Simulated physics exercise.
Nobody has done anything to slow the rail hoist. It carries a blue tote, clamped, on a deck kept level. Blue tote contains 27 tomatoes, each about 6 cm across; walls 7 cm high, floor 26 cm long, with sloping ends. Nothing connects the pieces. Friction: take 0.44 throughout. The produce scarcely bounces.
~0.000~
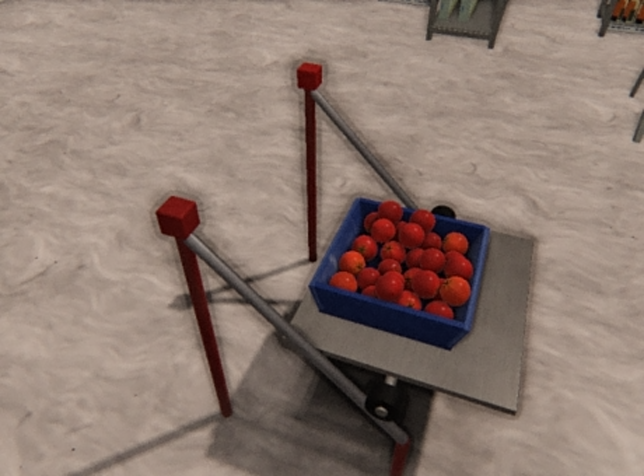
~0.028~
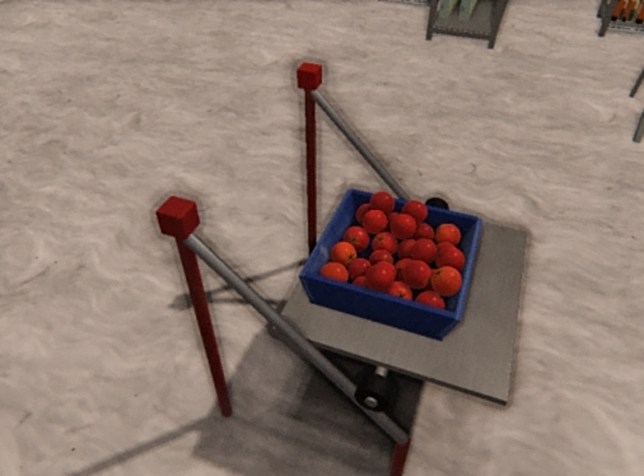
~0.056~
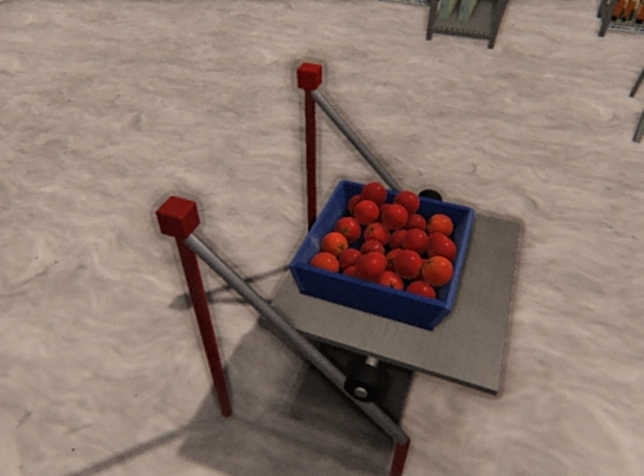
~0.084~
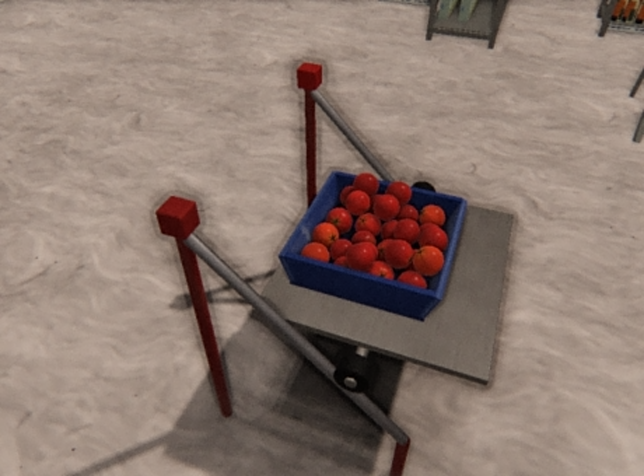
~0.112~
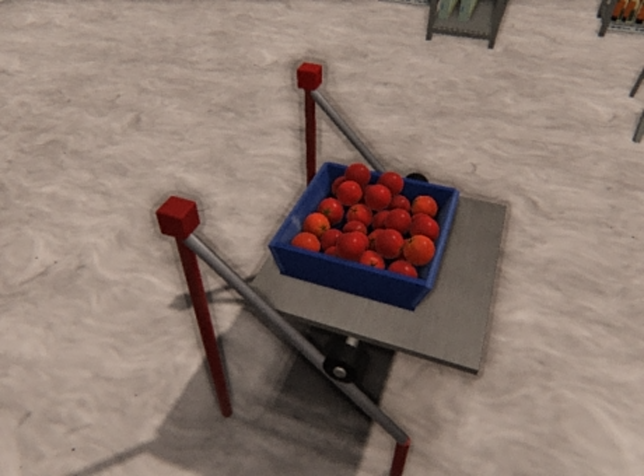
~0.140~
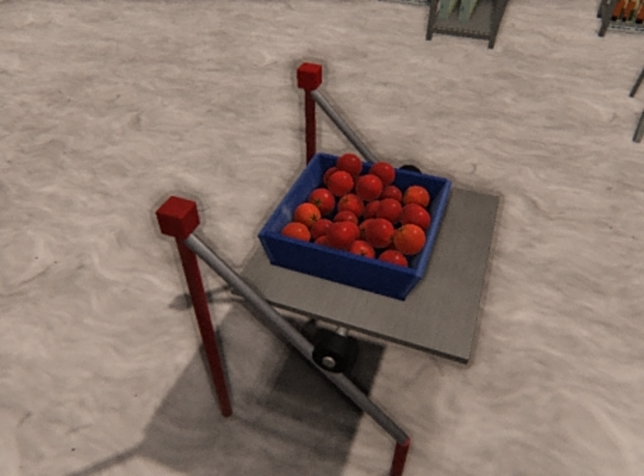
In the video, a blue tote filled with red tomatoes rides on a flat grey deck between two sloping rails with red posts, moving slowly a short way up and to the left while the tomatoes stay inside.
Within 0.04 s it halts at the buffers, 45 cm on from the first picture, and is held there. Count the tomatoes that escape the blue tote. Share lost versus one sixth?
The escapes do not reach one in six.
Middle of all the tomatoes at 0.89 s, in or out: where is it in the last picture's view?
Somewhere around pixel (245, 110).
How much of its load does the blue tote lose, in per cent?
I'd say close to 5 per cent, give or take.
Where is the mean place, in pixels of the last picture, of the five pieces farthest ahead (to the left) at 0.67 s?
They're centred near (213, 82).
After 0.39 s, it meets the buffers.
After 0.51 s, the blue tote has all 27.
After 0.67 s, the blue tote is down by 1 of 27.
After 0.89 s, the blue tote is down by 2 of 27.
When it is over (at 1.44 s), the blue tote is down by 2 of 27. Asked share, 2 of 27, 7 per cent.
